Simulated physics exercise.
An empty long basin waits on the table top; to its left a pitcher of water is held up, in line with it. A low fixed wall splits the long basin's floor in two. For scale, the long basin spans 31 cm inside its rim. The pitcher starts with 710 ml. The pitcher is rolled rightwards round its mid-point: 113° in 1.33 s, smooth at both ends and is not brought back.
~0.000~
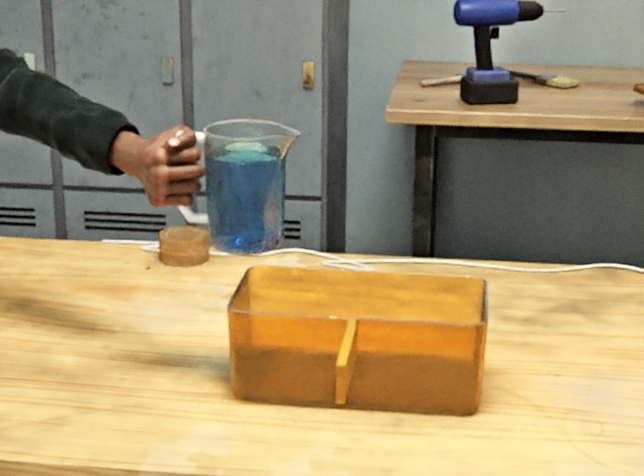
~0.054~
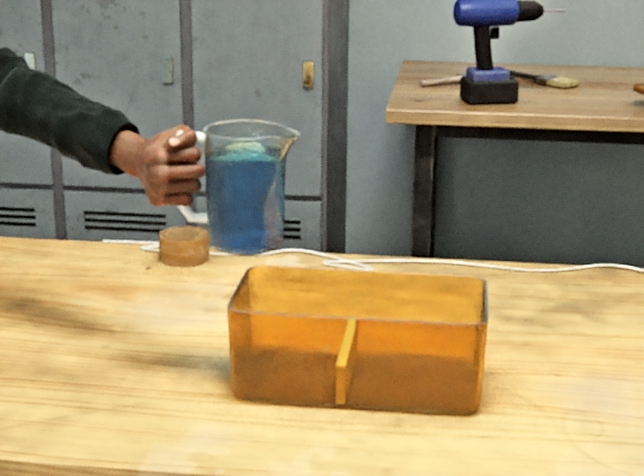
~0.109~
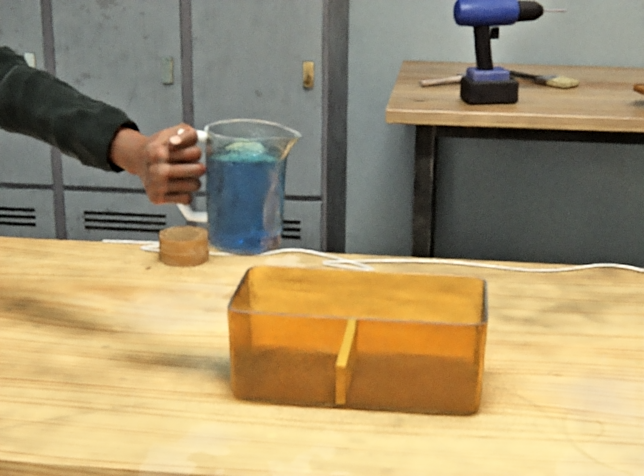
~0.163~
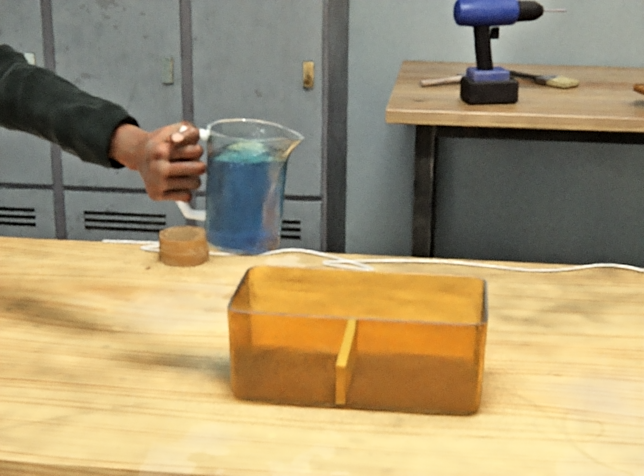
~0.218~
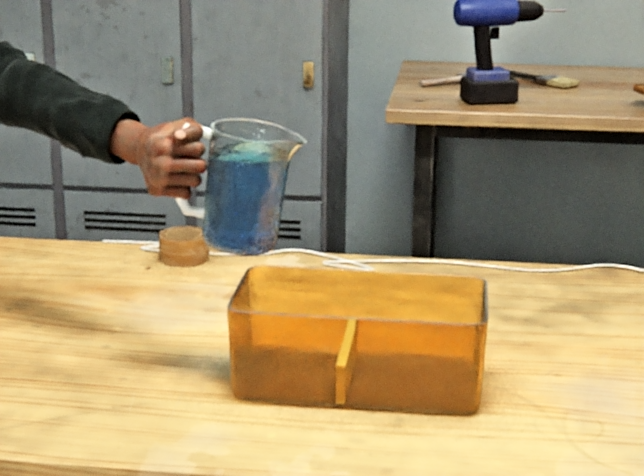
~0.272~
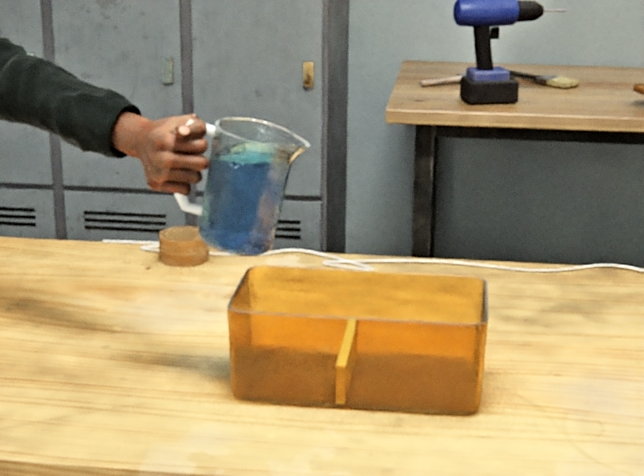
The video shows a hand holding a clear pitcher of blue water above a wooden table, left of an empty amber basin with a low divider. The pitcher stays upright at first, then the hand slowly tilts it slightly rightwards.
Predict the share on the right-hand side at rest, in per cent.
About 70 per cent.
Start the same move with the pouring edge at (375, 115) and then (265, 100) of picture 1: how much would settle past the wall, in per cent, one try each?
In turn about 90 and 25 per cent.
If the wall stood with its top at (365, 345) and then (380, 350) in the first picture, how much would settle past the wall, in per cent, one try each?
First 45, then 15 per cent.
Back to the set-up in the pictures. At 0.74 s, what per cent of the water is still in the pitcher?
Some 88 per cent.
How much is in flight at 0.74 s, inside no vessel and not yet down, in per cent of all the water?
Some 10 per cent.
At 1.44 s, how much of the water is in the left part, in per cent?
About 28 per cent.
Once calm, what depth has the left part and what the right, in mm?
Some 10 mm on the left and 20 mm on the right.
Then, 0.74 s in, the tilt is 66° and 88 per cent is still to pour, 0 is left of the wall and 2 right of it.
Then, 1.08 s in, the tilt is 104° and 33 per cent is still to pour, 4 is left of the wall and 46 right of it.
Then, 1.44 s in, the tilt is 113° and 1 per cent is still to pour, 28 is left of the wall and 70 right of it.
Then, 1.83 s in, the tilt is 113° and 0 per cent is still to pour, 29 is left of the wall and 70 right of it.
Finally, 29 per cent lies left of the wall, 70 right of it and 1 outside.
